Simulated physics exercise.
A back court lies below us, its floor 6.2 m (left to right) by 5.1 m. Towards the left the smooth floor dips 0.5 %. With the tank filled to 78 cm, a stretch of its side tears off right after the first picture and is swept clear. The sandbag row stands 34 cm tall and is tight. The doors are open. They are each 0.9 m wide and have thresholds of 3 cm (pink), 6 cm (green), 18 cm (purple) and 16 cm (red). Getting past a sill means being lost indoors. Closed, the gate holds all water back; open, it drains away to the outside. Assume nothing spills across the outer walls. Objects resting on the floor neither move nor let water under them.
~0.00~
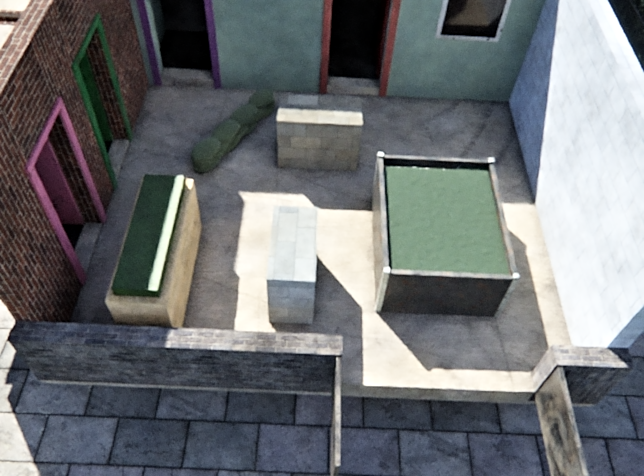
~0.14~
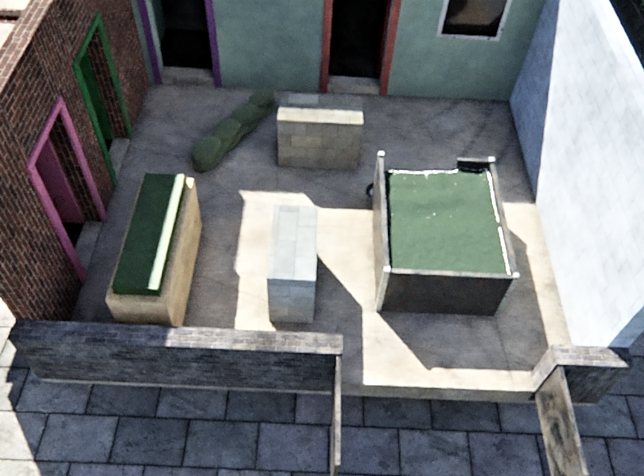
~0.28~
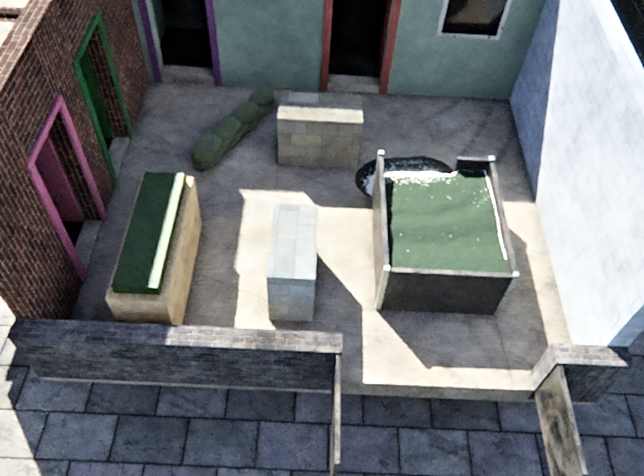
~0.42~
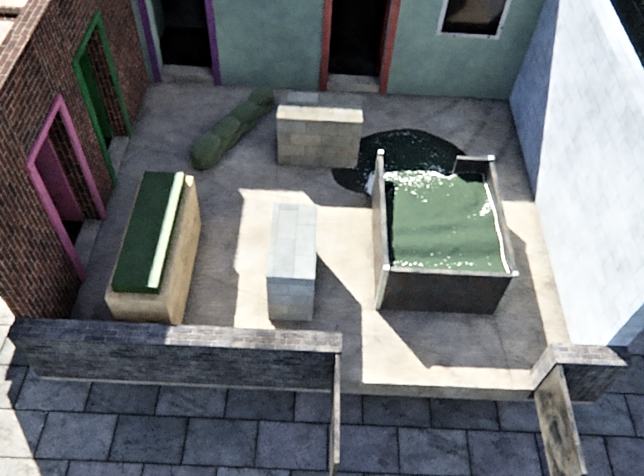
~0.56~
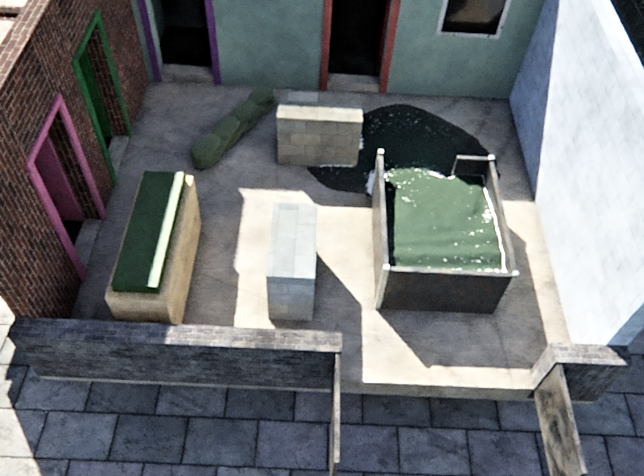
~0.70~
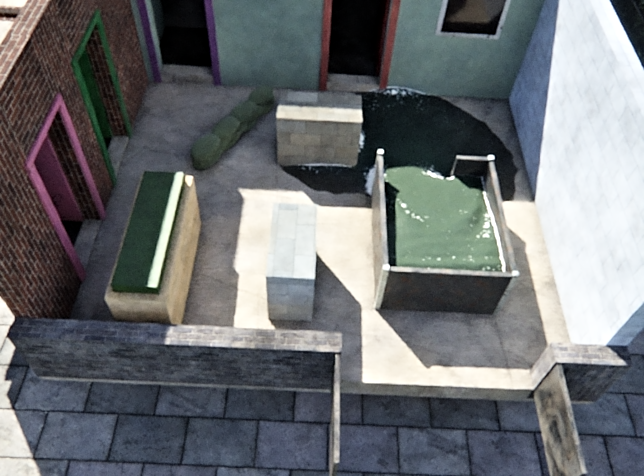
We see a walled courtyard from above, with blocks and a tank of green liquid on the right; the tank's far side opens and dark liquid pours out, spreading across the floor behind it and around a stone block.
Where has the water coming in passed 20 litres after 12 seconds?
One by one: Pink door: Tops it, green door: Fails to top it, purple door: Fails to top it, red door: Tops it.
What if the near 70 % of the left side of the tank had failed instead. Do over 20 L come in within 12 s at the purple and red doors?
Purple: Within limit; red: Within limit.
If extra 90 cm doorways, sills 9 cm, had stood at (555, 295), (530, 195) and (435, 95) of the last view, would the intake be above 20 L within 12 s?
So, in the order given, it's shy of the mark, then shy of the mark, then beyond the mark.
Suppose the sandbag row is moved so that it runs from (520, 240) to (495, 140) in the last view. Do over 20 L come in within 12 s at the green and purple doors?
Result: Green door beyond the limit; purple door inside the limit.
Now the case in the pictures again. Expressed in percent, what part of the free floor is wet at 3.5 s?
I'd say around 55 %.
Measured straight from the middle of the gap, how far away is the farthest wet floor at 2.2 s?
About 4.8 m out.
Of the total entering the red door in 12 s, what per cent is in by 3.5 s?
Estimate: Around 95 per cent.
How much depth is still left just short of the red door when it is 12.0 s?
Some 6.0 cm.
After 1.4 s water covers 30 % of the floor and is deepest (42 cm) near (380, 94); pink door not reached, green door not reached, purple door not reached, red door 37 cm at the sill, 53 L in.
After 2.2 s water covers 35 % of the floor and is deepest (40 cm) near (505, 101); pink door not reached, green door not reached, purple door 4 cm at the sill, 0 L in, red door 32 cm at the sill, 150 L in.
After 3.5 s water covers 55 % of the floor and is deepest (22 cm) near (370, 94); pink door 3 cm at the sill, 0 L in, green door 4 cm at the sill, 0 L in, purple door 4 cm at the sill, 0 L in, red door 20 cm at the sill, 212 L in.
After 7.0 s water covers 90 % of the floor and is deepest (14 cm) near (274, 103); pink door 5 cm at the sill, 9 L in, green door 5 cm at the sill, 0 L in, purple door 5 cm at the sill, 0 L in, red door 10 cm at the sill, 229 L in.
After 12.0 s water covers 95 % of the floor and is deepest (8 cm) near (93, 252); pink door 8 cm at the sill, 59 L in, green door 6 cm at the sill, 0 L in, purple door 5 cm at the sill, 0 L in, red door 6 cm at the sill, 229 L in.
